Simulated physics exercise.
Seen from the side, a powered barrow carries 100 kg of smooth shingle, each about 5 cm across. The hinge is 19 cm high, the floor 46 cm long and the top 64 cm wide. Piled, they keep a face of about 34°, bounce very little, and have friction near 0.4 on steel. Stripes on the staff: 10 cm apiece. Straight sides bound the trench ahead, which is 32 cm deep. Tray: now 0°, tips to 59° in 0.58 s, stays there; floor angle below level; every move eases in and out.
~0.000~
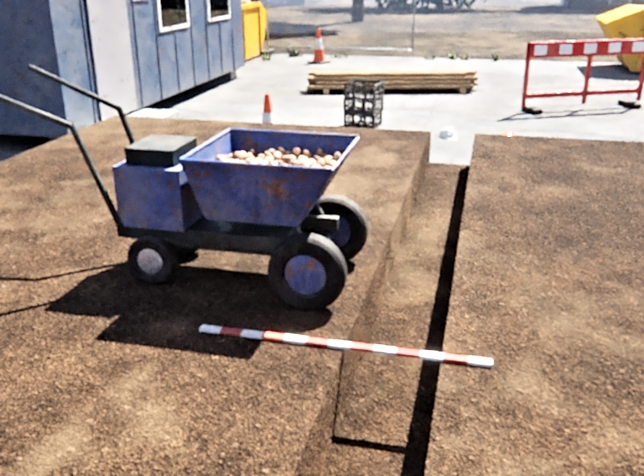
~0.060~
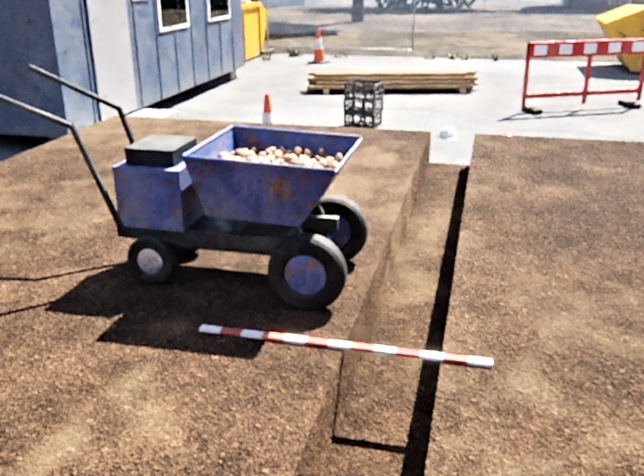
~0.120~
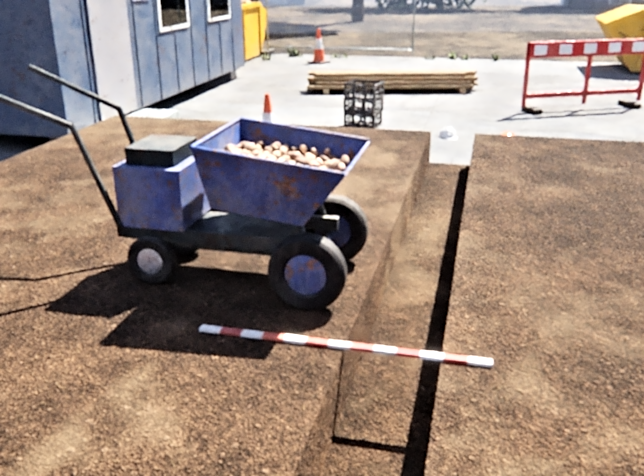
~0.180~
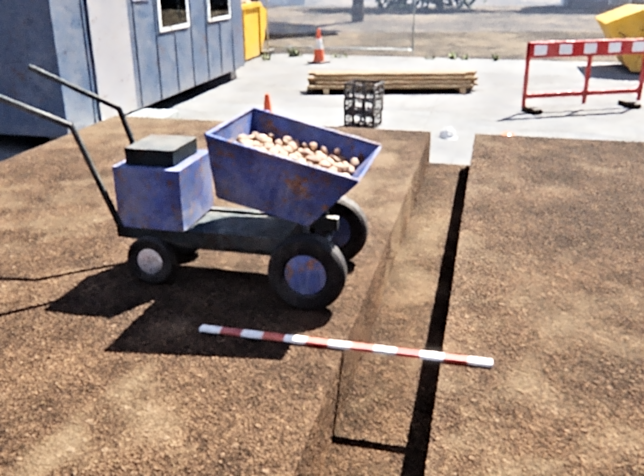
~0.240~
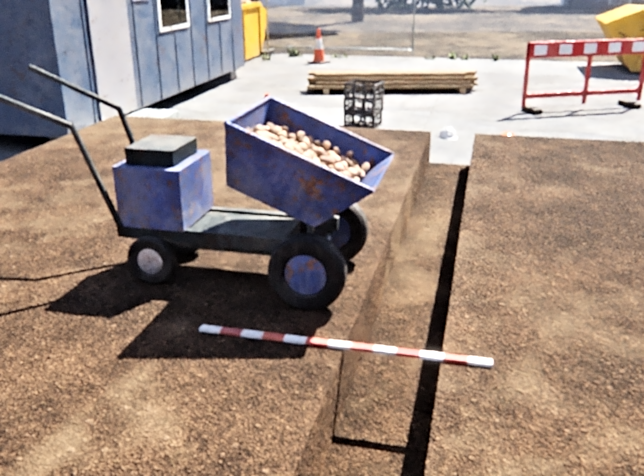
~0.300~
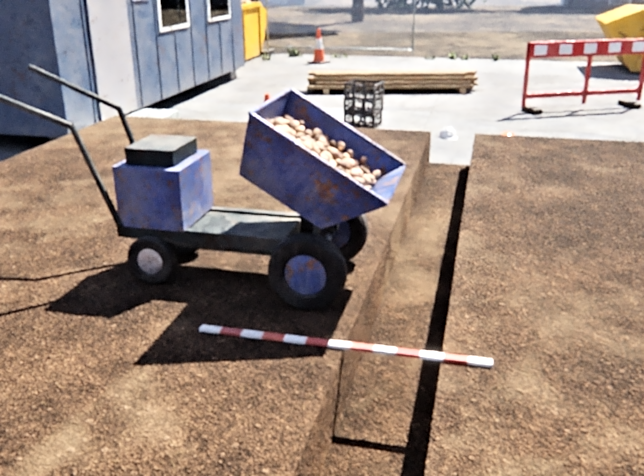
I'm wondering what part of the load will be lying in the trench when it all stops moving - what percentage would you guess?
I would guess about 17 per cent.
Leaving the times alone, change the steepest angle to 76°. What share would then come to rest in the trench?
About 25%.
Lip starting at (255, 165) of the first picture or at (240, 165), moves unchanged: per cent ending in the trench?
First place roughly 55%, second roughly 50%.
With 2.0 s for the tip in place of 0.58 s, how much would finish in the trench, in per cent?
About 30%.
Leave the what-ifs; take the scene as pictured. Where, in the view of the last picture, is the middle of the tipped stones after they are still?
I'd point somewhere around (490, 298).
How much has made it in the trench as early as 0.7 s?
Roughly 5% by that time.
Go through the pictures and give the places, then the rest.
The tray is at 0°, its lip at (332, 170); the top of the load is at (287, 161), in the first frame.
The tray is at 2°, its lip at (335, 171); the top of the load is at (262, 157); the stones move at 0.4 m/s on average, in the second frame.
The tray is at 7°, its lip at (345, 175); the top of the load is at (250, 150); the stones move at 0.8 m/s on average, in the third frame.
Lip at (358, 182), floor tilted 14°, highest stones at (254, 141); the stones move at 1.0 m/s on average, in the fourth frame.
The tray is at 22°, its lip at (373, 191); the top of the load is at (267, 132); the stones move at 1.2 m/s on average, in the fifth frame.
Lip at (387, 204), floor tilted 31°, highest stones at (284, 123); the stones move at 1.3 m/s on average, in the sixth frame.
After 0.4 s the floor is at 49°; 100 % in the tray; the foremost stones are at (391, 209).
After 0.7 s the floor is at 59°; 93 % in the tray, 6 % in the trench, 2 % past the trench; the foremost stones are at (464, 252).
After 1.0 s the floor is at 59°; 53 % in the tray, 8 % in the trench, 39 % past the trench; the foremost stones are at (594, 322).
After 3.0 s the floor is at 59°; 41 % in the tray, 17 % in the trench, 42 % past the trench; the foremost stones are past the picture's edge.
